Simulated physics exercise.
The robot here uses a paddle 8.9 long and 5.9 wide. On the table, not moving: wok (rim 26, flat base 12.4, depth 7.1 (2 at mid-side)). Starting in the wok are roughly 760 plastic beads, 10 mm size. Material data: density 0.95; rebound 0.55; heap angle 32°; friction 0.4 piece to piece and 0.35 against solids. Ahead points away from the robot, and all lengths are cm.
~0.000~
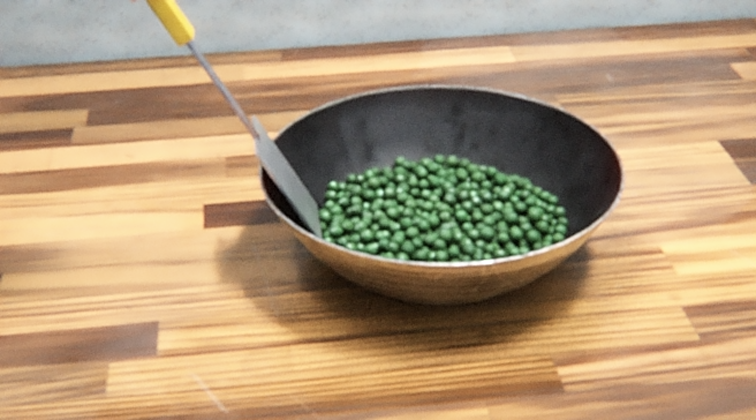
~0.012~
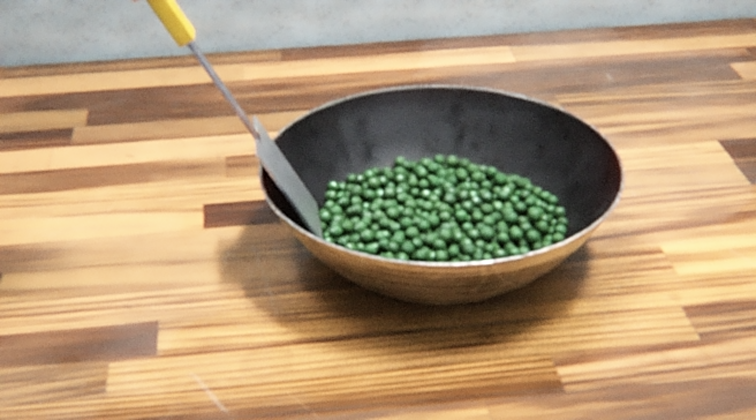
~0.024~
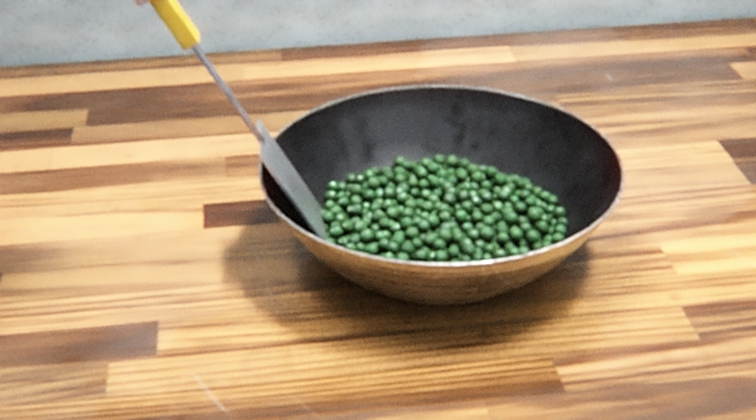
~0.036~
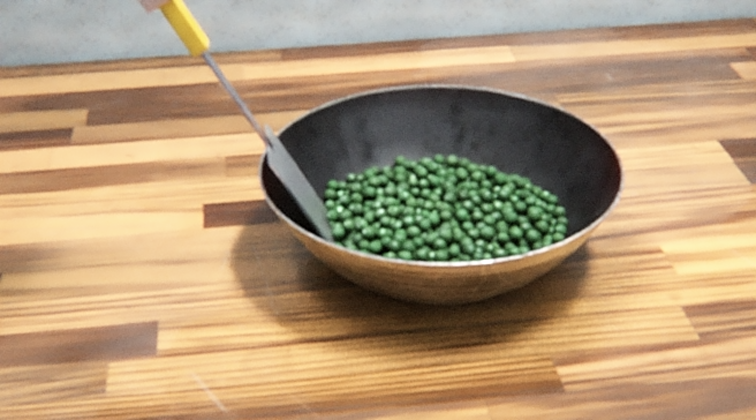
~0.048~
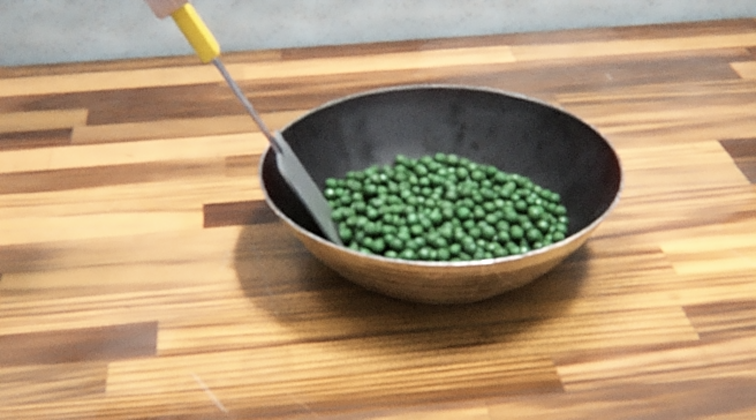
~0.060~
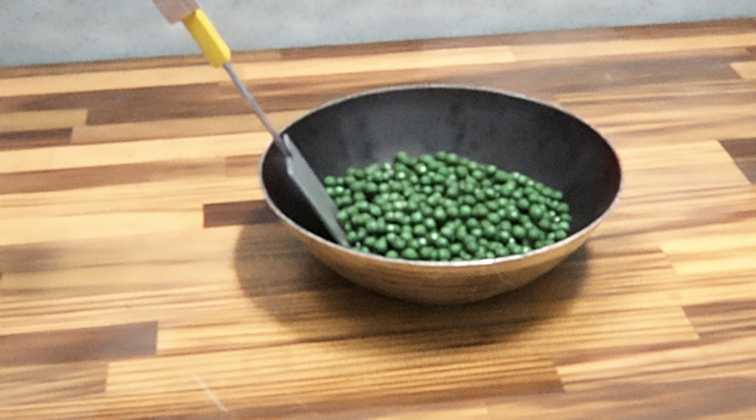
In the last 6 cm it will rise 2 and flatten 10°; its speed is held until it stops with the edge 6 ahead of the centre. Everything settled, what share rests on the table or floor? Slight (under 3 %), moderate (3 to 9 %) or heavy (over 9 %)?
Slight.
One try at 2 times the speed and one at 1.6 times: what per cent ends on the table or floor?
About 5 and 0 per cent.
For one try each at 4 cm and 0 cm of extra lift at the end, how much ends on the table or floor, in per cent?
Try one gives about 0 in a hundred, try two about 0 in a hundred.
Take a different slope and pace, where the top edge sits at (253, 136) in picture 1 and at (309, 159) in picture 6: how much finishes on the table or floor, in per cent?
About 0 per cent.
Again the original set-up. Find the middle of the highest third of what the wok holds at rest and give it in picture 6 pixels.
The middle lies somewhere around (536, 194).
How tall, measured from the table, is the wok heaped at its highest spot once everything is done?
About 6.5 cm.
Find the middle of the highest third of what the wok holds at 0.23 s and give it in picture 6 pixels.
Roughly pixel (510, 199).
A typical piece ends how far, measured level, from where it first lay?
It works out to roughly 3 cm.
By 0.14 s, sloping 62°, highest piece 7 above the table; 756 in the wok.
By 0.23 s, sloping 58°, highest piece 5 above the table; 756 in the wok.
By 0.47 s, sloping 52°, highest piece 6 above the table; 756 in the wok.
By 1.52 s, sloping 52°, highest piece 6 above the table; 756 in the wok.
Final count, 756 in the wok. That is 0 % on the table or floor.
